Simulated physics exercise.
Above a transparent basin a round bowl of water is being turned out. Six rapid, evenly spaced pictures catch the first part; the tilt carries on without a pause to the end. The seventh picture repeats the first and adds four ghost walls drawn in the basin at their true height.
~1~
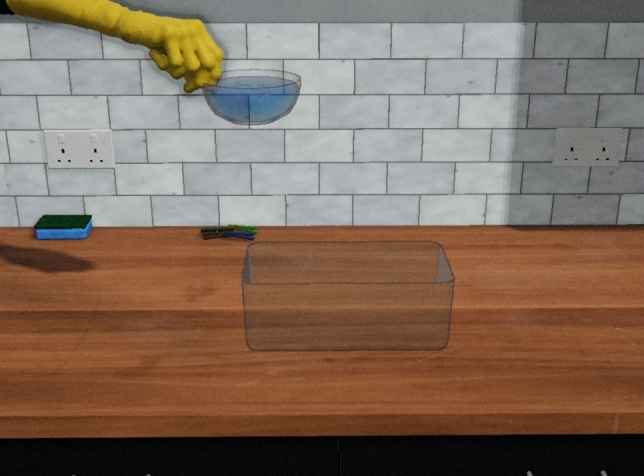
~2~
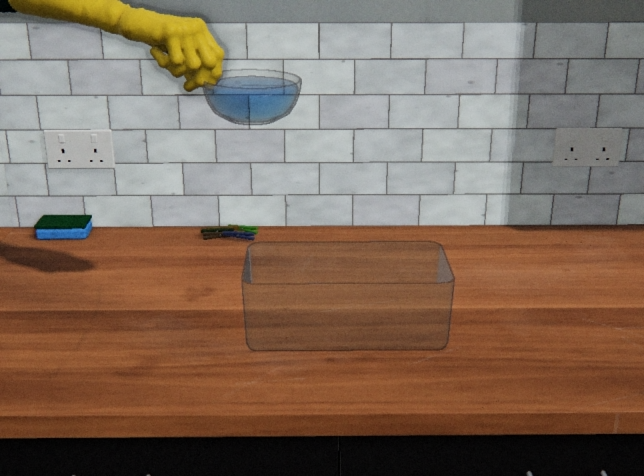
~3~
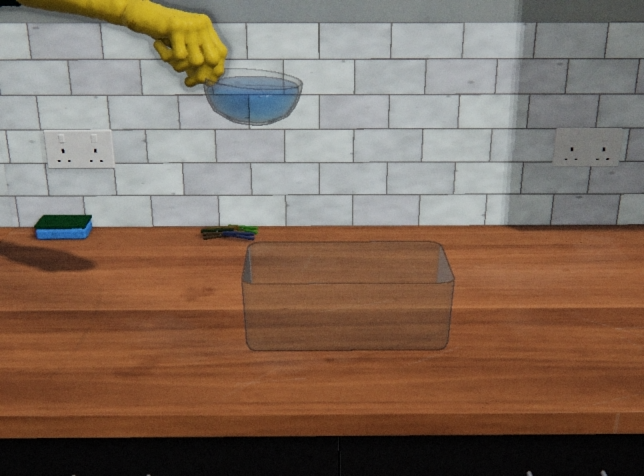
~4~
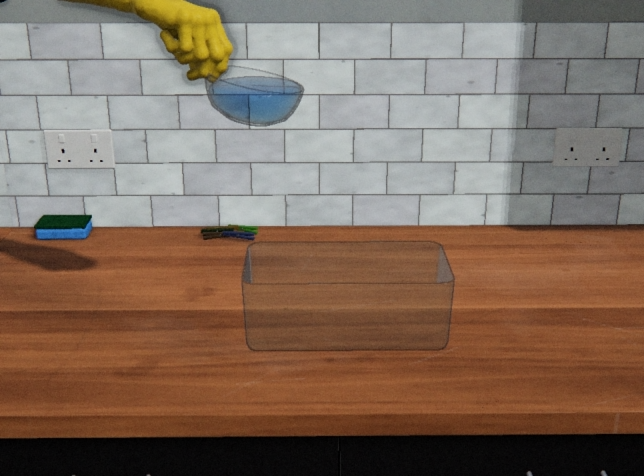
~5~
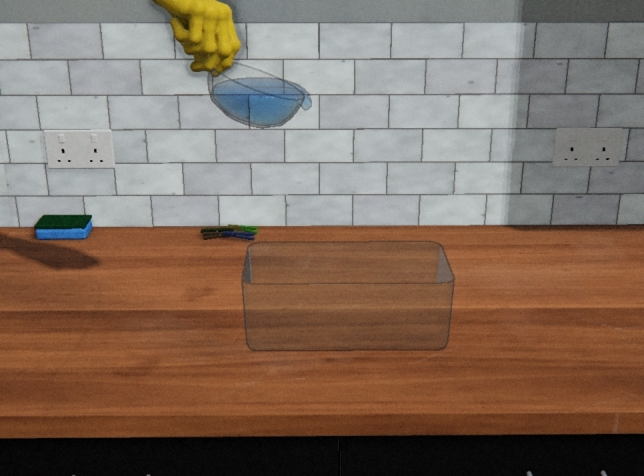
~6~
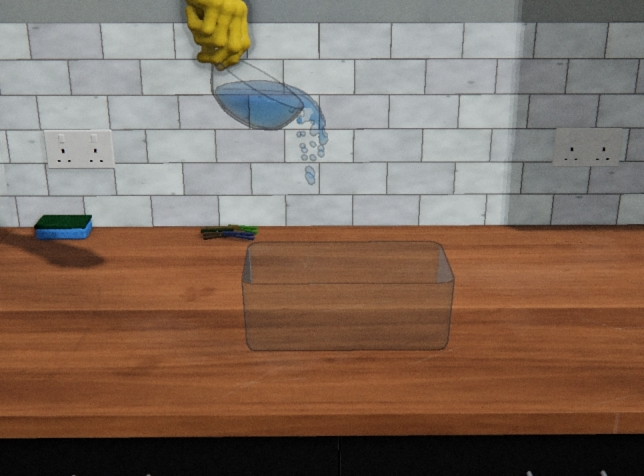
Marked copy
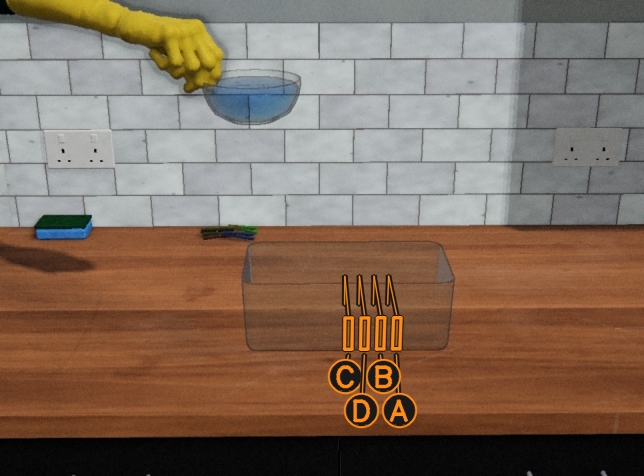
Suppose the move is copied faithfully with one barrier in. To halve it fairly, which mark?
Slot D.
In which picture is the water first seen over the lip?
Picture 5.
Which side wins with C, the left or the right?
The right one.
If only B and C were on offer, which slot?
It is C.
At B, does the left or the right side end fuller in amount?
The left one.
On the marked copy, A at (396, 354); B at (380, 354); C at (348, 354); D at (364, 354).
Choosing A, about 94 % ends left of the wall and 4 % right of it.
Choosing B, about 84 % ends left of the wall and 13 % right of it; 3 % is lost outside.
Choosing C, about 27 % ends left of the wall and 71 % right of it.
Choosing D, about 50 % ends left of the wall and 48 % right of it; 3 % is lost outside.
